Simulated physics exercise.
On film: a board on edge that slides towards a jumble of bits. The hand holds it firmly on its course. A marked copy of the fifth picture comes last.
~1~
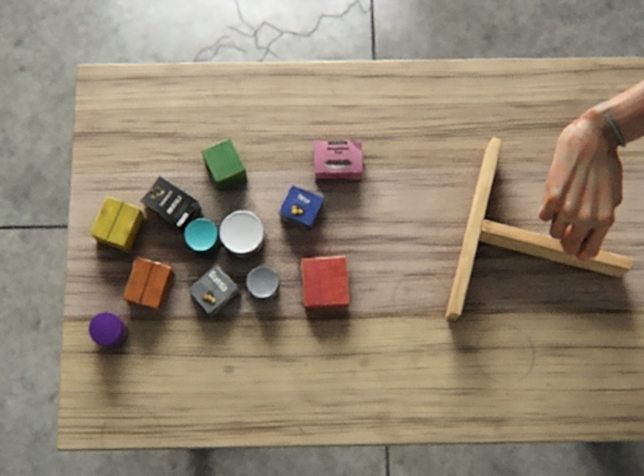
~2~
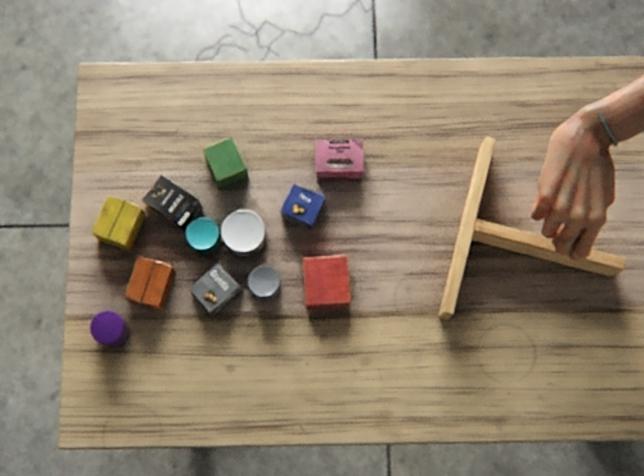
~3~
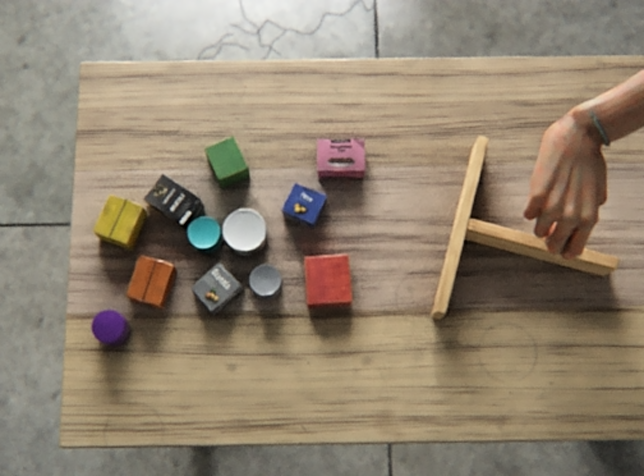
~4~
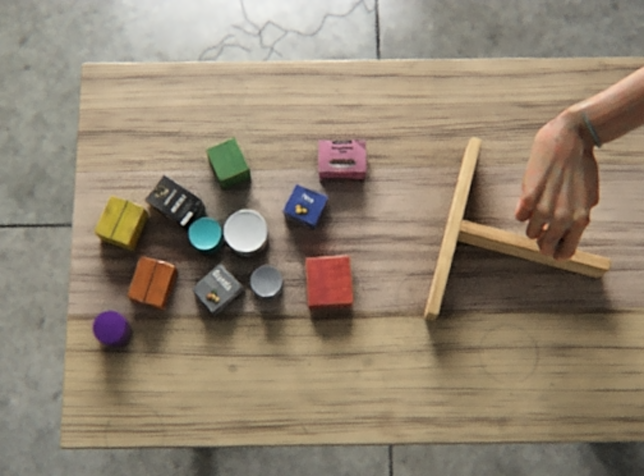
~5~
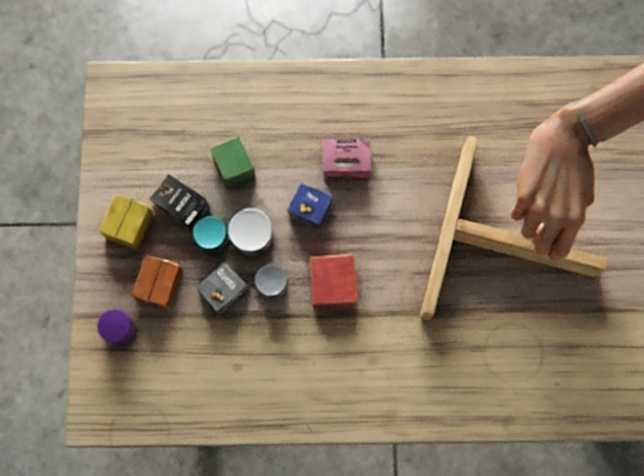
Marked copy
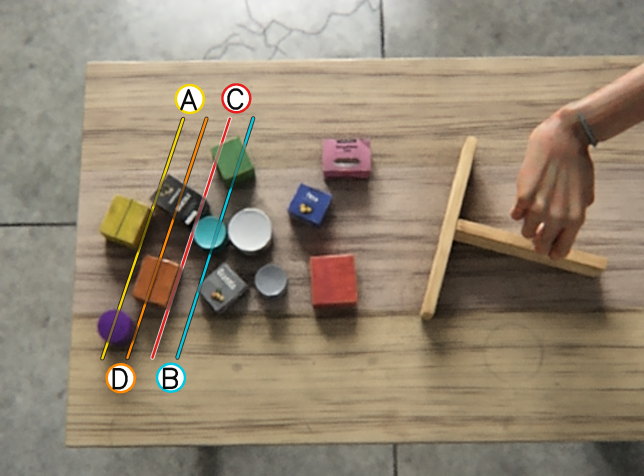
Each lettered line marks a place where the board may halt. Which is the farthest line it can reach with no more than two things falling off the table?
Up to line D.
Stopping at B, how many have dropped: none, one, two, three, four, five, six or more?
The count is none.
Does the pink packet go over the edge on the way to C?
By then, no.
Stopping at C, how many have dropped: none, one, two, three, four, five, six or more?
By then, none.
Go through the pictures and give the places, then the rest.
The first picture shows board (477, 224); grey packet (214, 291); red block (325, 283).
The second picture shows board (470, 223); blue box (303, 207).
The third picture shows board (463, 222); green block (228, 162).
The fourth picture shows board (455, 224); yellow box (122, 223).
The fifth picture shows board (452, 223); purple pot (117, 328); orange box (157, 282); pink packet (346, 159).
On the marked copy, A at (144, 235); B at (216, 234); C at (192, 234); D at (168, 234).
With D. Early on, board (349, 224); pink packet (338, 155); grey jar (265, 282).
Further on, board (246, 225); orange box (129, 278); grey packet (162, 291).
At the end, board (167, 226); orange box over the edge; yellow box over the edge; two fallen.
As for the rest, A drops four; B is within the limit but short; C is within the limit but short.
